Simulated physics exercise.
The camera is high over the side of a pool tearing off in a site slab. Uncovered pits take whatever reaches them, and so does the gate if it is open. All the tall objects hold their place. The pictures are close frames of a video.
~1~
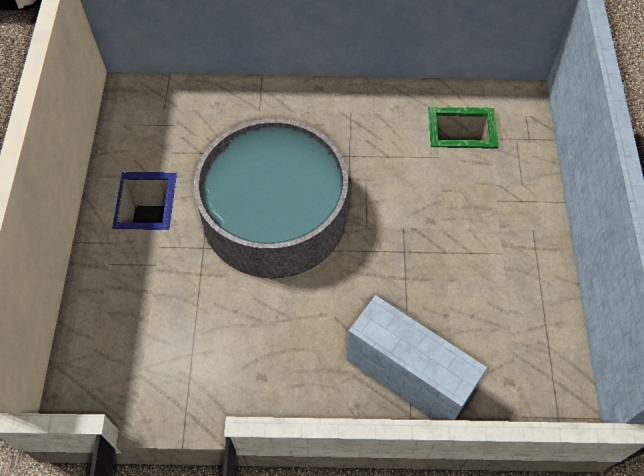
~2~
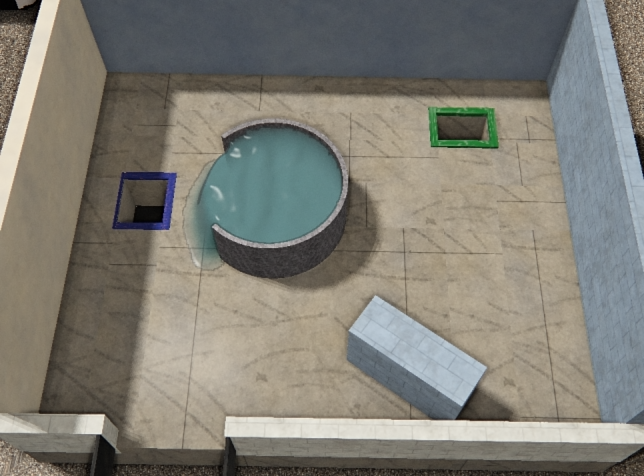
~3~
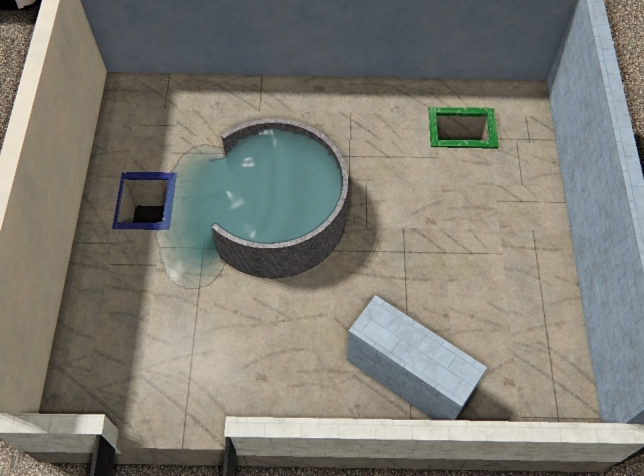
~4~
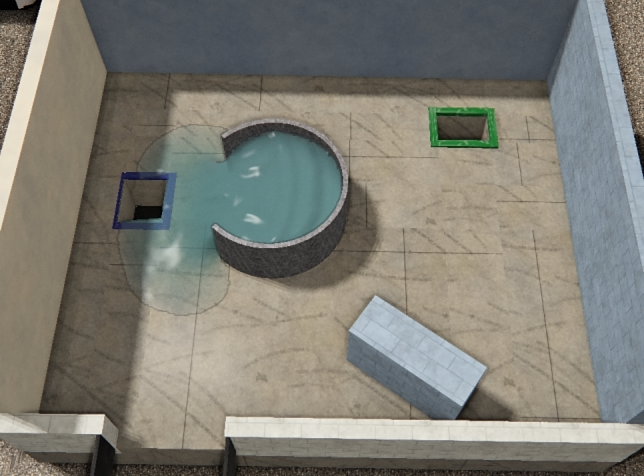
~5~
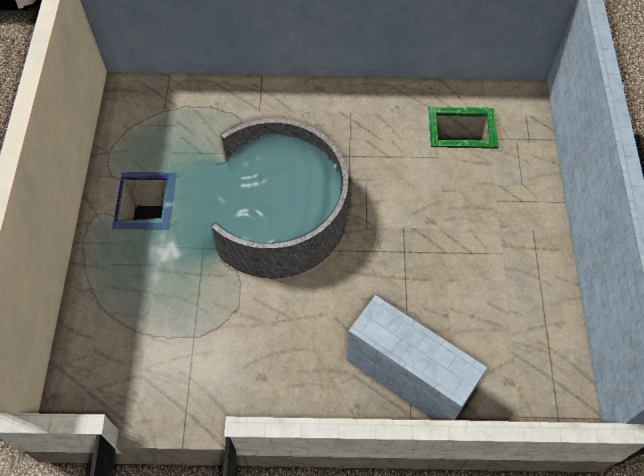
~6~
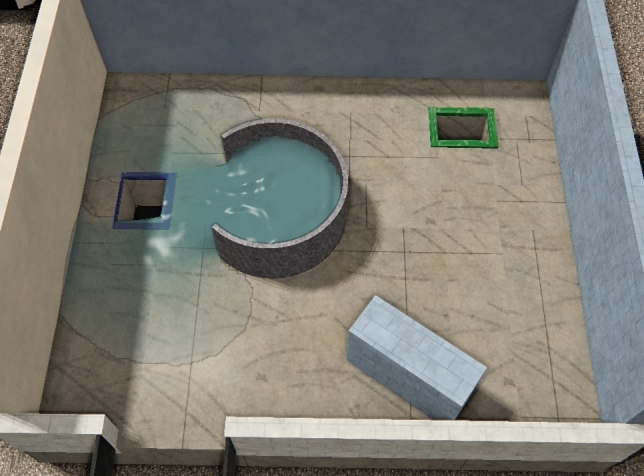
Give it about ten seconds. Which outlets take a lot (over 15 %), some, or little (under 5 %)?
In the end: The gate takes between 5 and 15 %; the green pit takes less than 5 %; the blue pit takes more than 15 %.
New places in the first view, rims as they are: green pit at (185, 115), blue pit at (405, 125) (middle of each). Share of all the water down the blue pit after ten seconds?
Roughly, in per cent: Blue 8.
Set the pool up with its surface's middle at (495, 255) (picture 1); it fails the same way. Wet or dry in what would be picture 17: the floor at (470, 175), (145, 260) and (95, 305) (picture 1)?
In that order: Clear, covered, under water.
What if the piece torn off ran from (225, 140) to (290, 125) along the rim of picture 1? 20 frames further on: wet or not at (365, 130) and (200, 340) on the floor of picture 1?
One after the other: Wet, clear.
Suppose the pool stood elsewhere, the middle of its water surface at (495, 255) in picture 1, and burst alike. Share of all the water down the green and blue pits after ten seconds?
Per cent: Green 2, blue 30.
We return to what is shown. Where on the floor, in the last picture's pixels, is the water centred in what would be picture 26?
I would point to (196, 229).
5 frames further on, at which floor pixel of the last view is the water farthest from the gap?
Close to (37, 427).
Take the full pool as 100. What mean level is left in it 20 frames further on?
About 20 per cent.
A moment on, water covers 25 % of the floor; the gate 0 %, the green pit 0 %, the blue pit 16 %.
Next, water covers 25 % of the floor; the gate 0 %, the green pit 0 %, the blue pit 25 %.
Then, water covers 50 % of the floor; the gate 2 %, the green pit 0 %, the blue pit 33 %.
Later, water covers 80 % of the floor; the gate 5 %, the green pit 1 %, the blue pit 40 %.
In the end, water covers 90 % of the floor; the gate 7 %, the green pit 1 %, the blue pit 46 %.
